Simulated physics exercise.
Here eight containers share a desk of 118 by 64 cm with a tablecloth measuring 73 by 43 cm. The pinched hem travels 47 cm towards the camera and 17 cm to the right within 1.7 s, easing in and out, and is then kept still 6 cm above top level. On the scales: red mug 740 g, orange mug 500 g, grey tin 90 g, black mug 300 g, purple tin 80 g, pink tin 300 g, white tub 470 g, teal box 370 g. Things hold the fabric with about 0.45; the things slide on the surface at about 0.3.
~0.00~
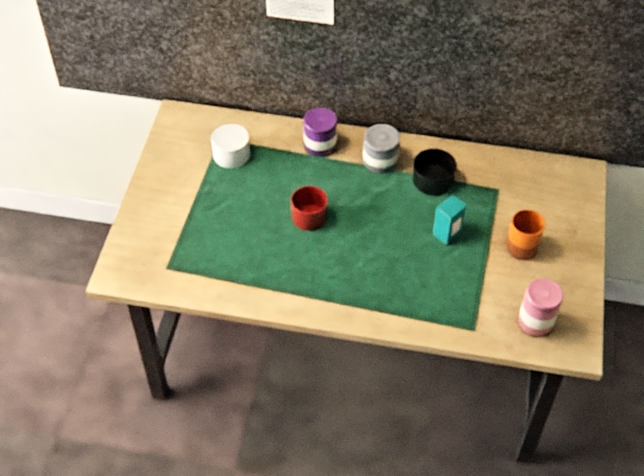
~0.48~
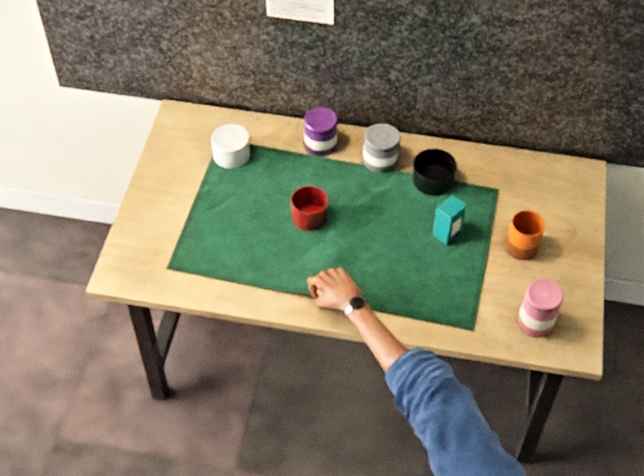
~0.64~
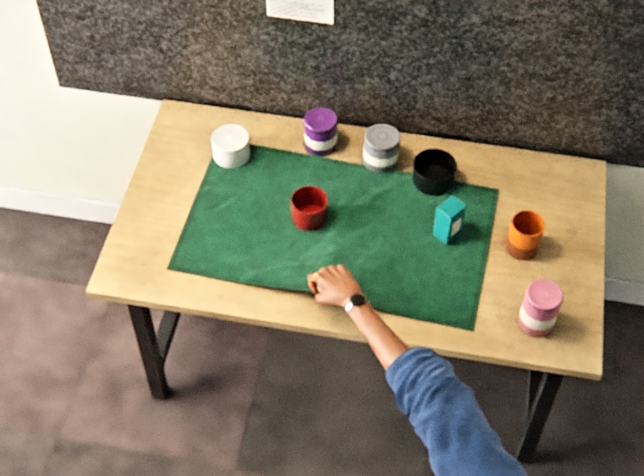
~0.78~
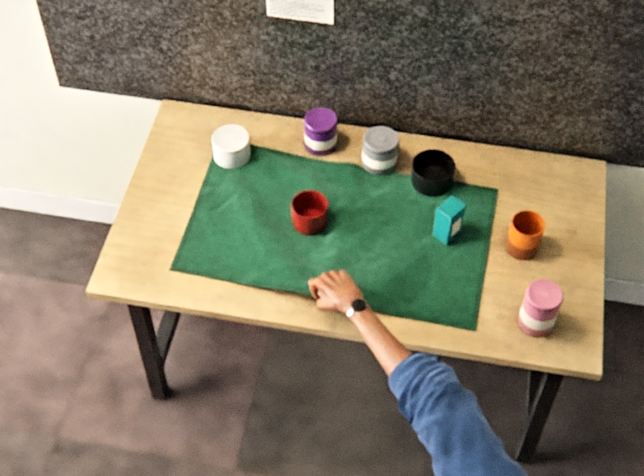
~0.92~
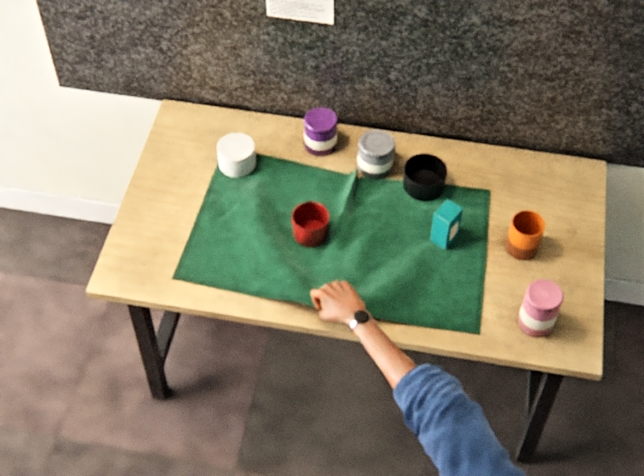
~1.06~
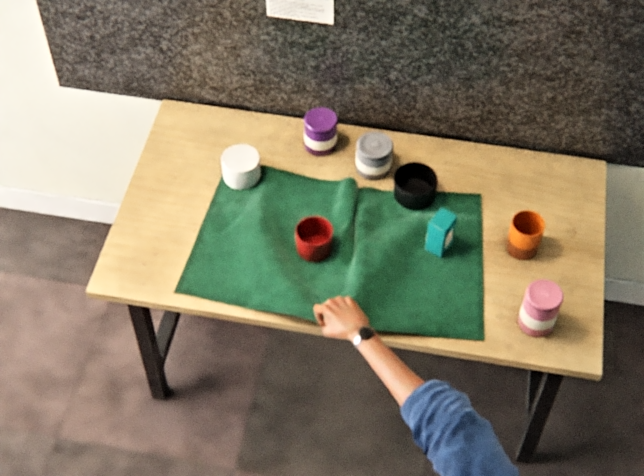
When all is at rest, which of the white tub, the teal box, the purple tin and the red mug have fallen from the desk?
The white tub falls off, the teal box drops off, the purple tin stays on, the red mug drops off.
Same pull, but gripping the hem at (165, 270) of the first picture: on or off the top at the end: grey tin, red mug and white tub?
In that case: Grey tin stays on, red mug goes over, white tub goes over.
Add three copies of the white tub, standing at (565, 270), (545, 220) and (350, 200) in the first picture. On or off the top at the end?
In turn: Stays on, stays up, falls off.
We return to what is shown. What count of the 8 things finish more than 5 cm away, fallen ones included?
I count 4.
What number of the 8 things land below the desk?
4 of them.
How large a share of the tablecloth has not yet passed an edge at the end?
About 0 per cent.
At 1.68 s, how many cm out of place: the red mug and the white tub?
About: Red mug 40 cm, white tub 35 cm.
At 1.4 s, 75 % of the tablecloth is still over the top; red mug 23 cm off its start, white tub 21 cm off its start, teal box 14 cm off its start.
At 1.7 s, 50 % of the tablecloth is still over the top; red mug 40 cm off its start, white tub 35 cm off its start, teal box 26 cm off its start.
At 2.0 s, 5 % of the tablecloth is still over the top; white tub over the edge, red mug over the edge, teal box over the edge.
At 2.3 s, 0 % of the tablecloth is still over the top; white tub over the edge, teal box over the edge, red mug over the edge.
At 3.9 s, 0 % of the tablecloth is still over the top; white tub over the edge, teal box over the edge, red mug over the edge, purple tin 0 cm off its start at (321, 119).
